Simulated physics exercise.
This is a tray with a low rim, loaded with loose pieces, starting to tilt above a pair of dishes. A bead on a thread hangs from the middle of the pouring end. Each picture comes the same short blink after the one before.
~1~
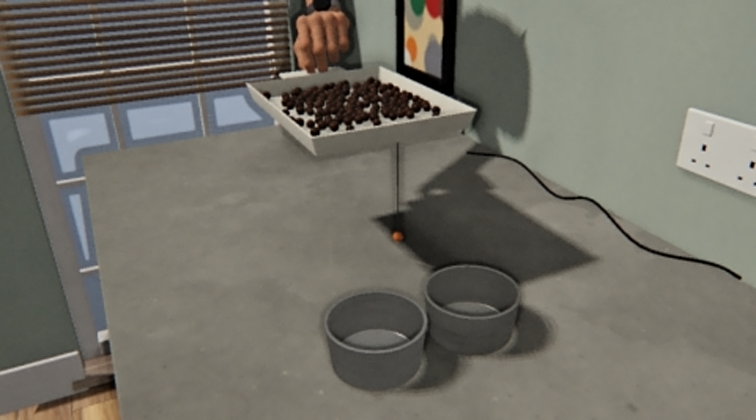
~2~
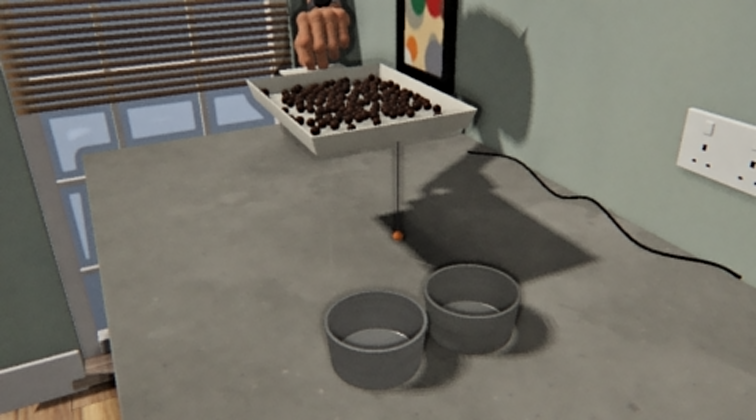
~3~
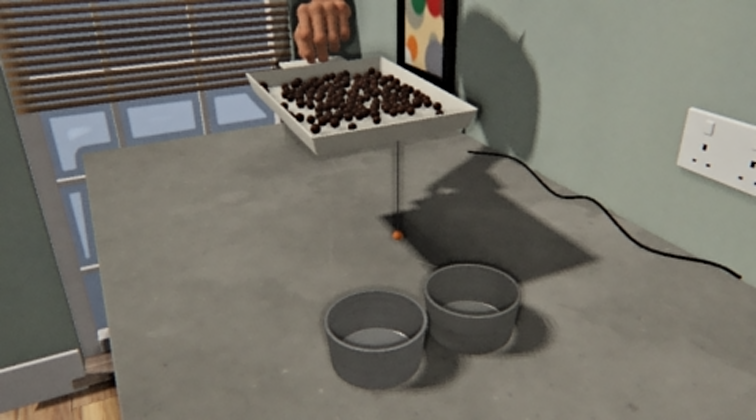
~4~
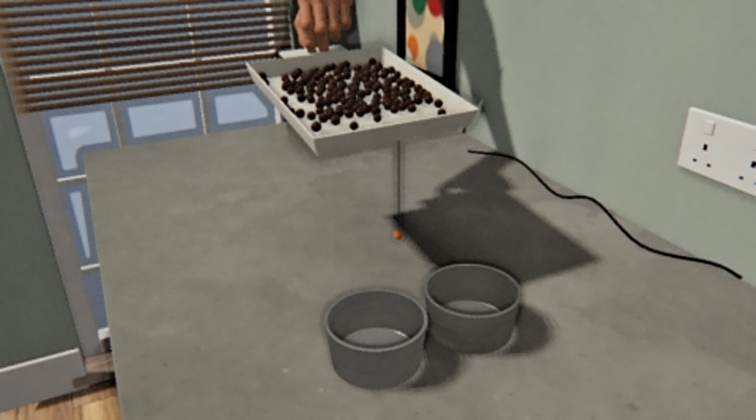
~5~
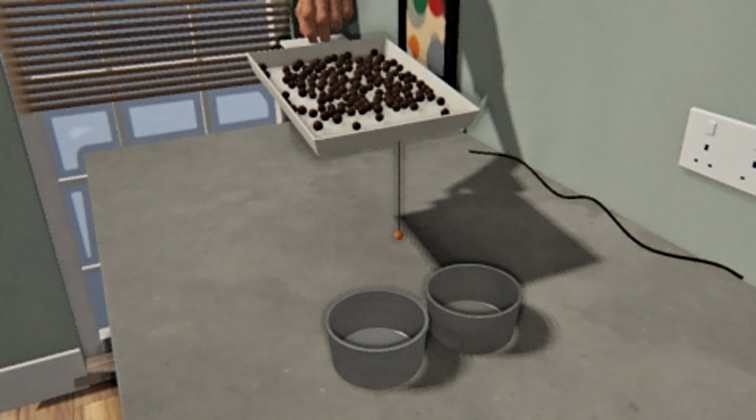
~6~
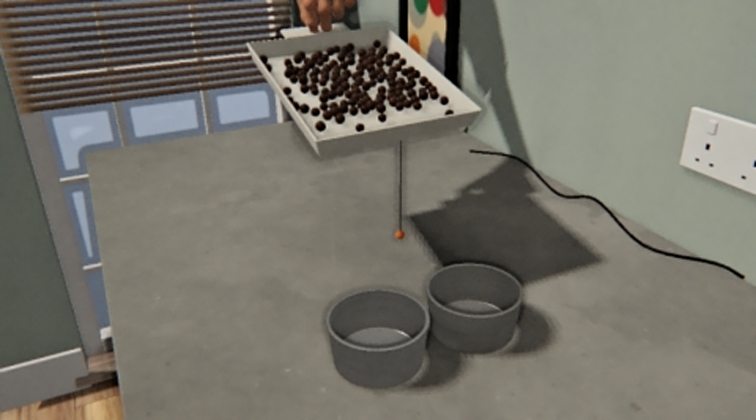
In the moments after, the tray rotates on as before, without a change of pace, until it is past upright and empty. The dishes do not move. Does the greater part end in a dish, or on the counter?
In the dishes lies only the smaller part of it.
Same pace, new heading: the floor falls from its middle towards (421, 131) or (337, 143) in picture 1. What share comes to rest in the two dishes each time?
In turn 0 and 0 in a hundred.
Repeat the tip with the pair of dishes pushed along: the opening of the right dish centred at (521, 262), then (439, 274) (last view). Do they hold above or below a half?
One: Under half. Two: The larger part.
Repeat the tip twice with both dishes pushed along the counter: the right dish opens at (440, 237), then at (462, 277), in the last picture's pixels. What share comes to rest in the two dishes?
Near 0 % and 70 %.
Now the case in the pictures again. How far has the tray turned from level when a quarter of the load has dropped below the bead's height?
At about 80°.
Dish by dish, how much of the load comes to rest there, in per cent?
Left dish near 0 in a hundred; right dish near 0.
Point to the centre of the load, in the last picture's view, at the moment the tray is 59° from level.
Roughly at (391, 120).
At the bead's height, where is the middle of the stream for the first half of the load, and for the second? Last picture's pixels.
The first part at (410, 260); the rest at (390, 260).
Soon after the last picture, tray tipped steeply; nearly all on the tray; a stray few outside both; a stray few in the air.
A little later, tray tipped right over; a stray few on the tray; a small part in the left dish; a stray few in the right dish; most outside both; a small part in the air.
Later still, tray tipped past a quarter turn; a small part in the left dish; a stray few in the right dish; nearly all outside both.
By the end, tray tipped past a quarter turn; a small part in the left dish; a stray few in the right dish; nearly all outside both.
